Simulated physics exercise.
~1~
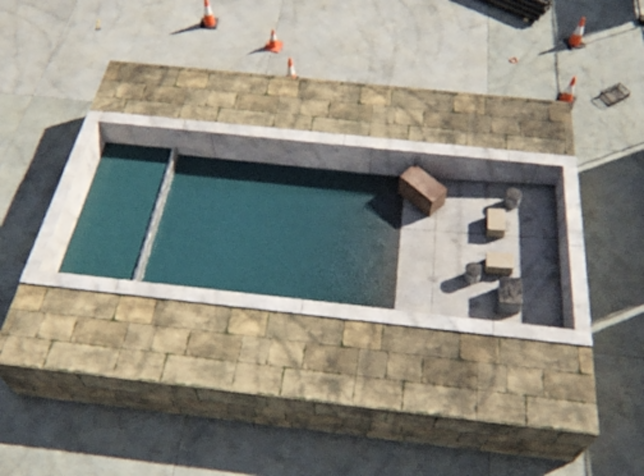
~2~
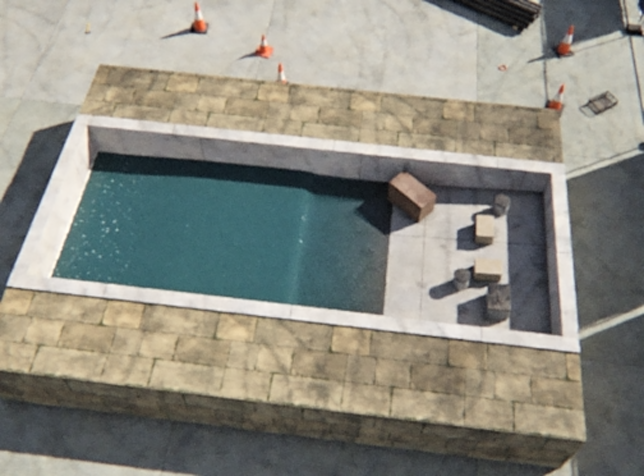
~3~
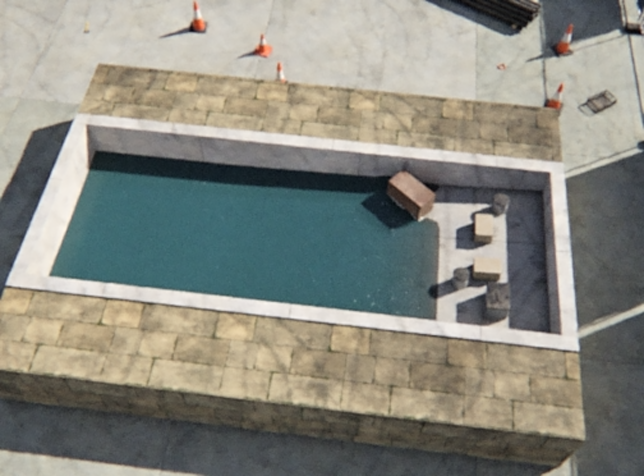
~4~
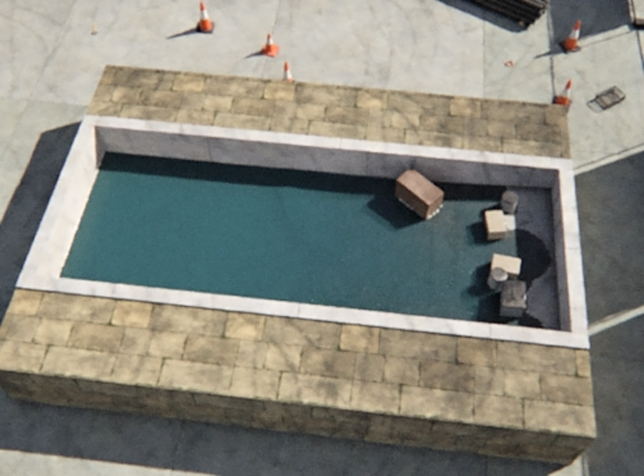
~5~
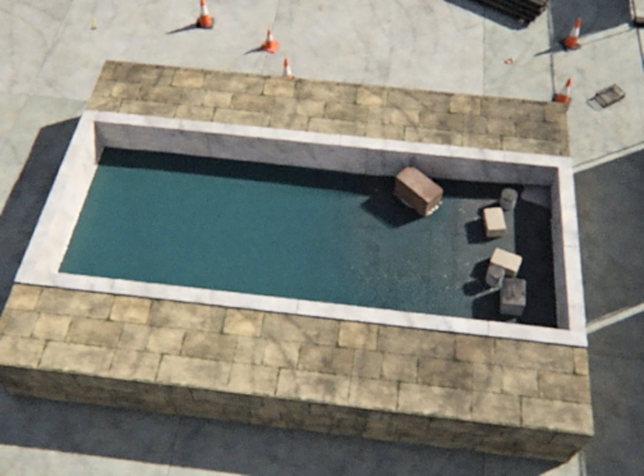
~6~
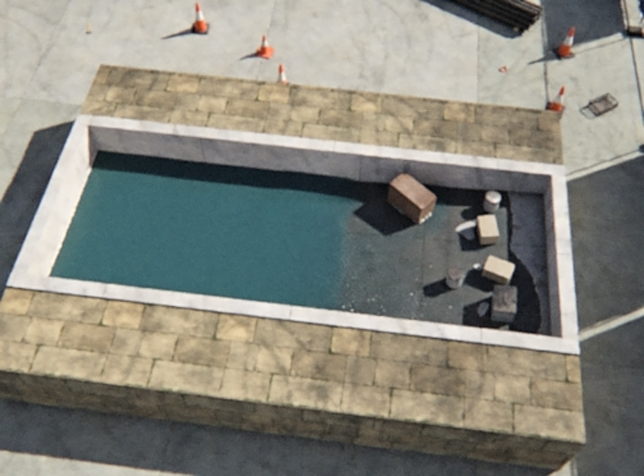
A long rectangular basin with pale rims and tan stone-block sides sits on grey concrete, seen from high above, with orange cones beyond it. Teal water fills the left part behind a thin divider, while a reddish-brown box, two pale crates and some small grey objects rest toward the right. The divider disappears and the water ripples, then spreads rightward up the bare floor. It surrounds the objects and nearly reaches the right end, nudging a few slightly. Finally the water draws back left, leaving dark, wet floor around the upright objects, still near their starting places.
